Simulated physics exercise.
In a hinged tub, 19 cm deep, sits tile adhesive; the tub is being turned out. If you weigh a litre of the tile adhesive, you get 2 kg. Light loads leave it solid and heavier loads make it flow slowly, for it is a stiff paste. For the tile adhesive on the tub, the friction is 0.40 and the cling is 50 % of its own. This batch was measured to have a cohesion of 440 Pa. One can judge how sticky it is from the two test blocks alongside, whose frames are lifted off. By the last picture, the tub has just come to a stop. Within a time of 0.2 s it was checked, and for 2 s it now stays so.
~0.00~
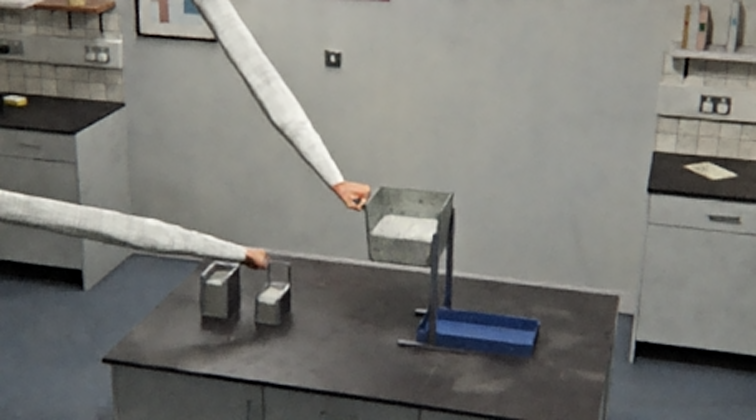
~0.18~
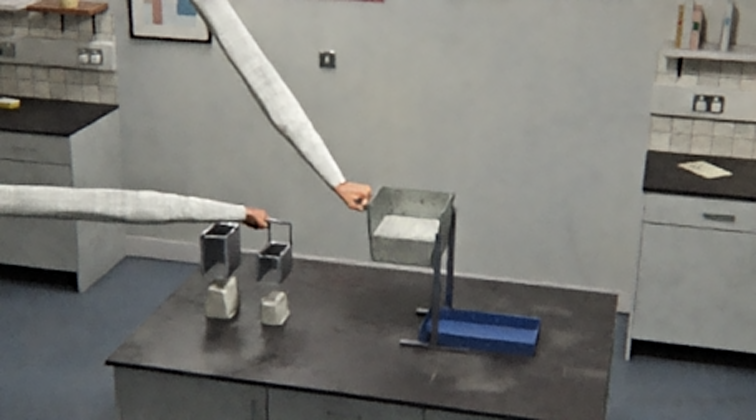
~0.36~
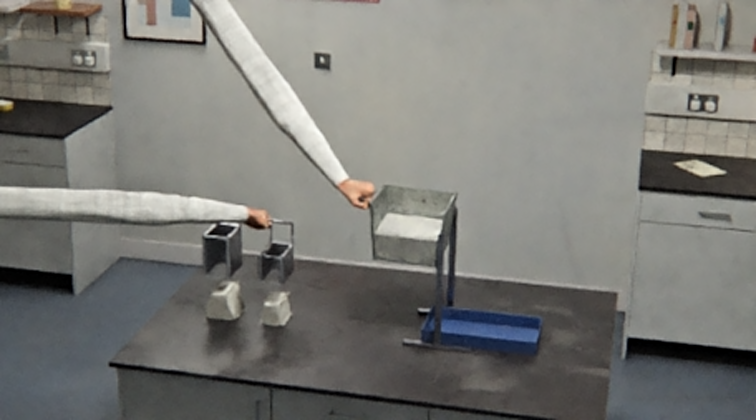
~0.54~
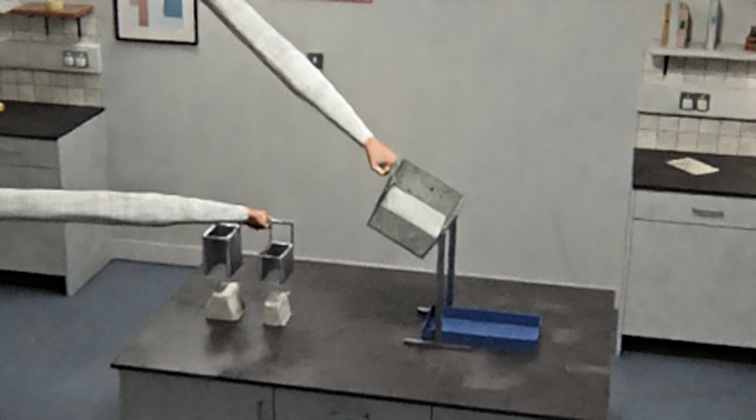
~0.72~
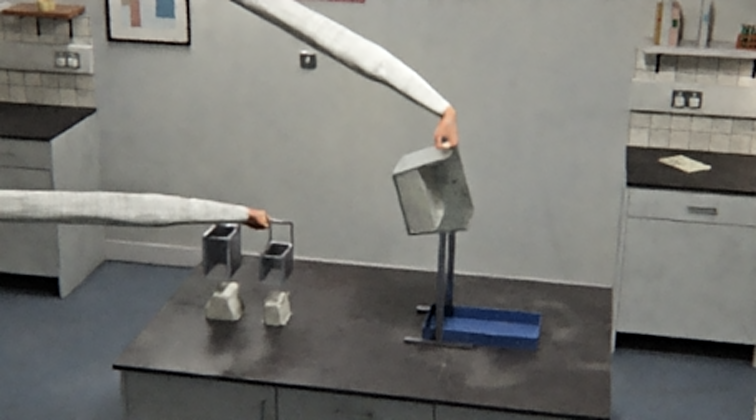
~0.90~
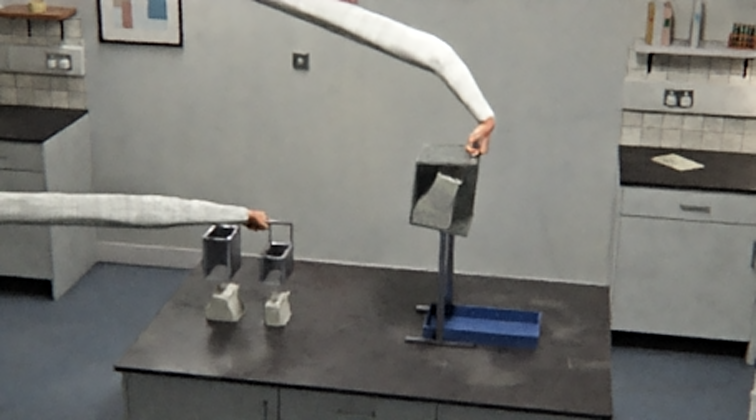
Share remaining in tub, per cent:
Near 50 percent.
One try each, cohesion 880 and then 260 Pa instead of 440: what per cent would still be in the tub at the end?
Expect about 50 in a hundred, then about 50 in a hundred.
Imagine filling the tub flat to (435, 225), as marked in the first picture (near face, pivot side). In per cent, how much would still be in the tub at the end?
Result: Approx. 35 % remaining in tub.
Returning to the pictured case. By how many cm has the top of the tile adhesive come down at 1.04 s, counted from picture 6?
About 10 cm.
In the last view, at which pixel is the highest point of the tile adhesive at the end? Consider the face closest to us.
The highest point is near (431, 208) in the last picture.
After 1.04 s, the tub is at 94 degrees and holds 78 %.
After 1.21 s, the tub is at 94 degrees and holds 57 %.
After 1.38 s, the tub is at 94 degrees and holds 57 %.
After 1.55 s, the tub is at 94 degrees and holds 56 %.
After 2.90 s, the tub is at 94 degrees and holds 50 %.
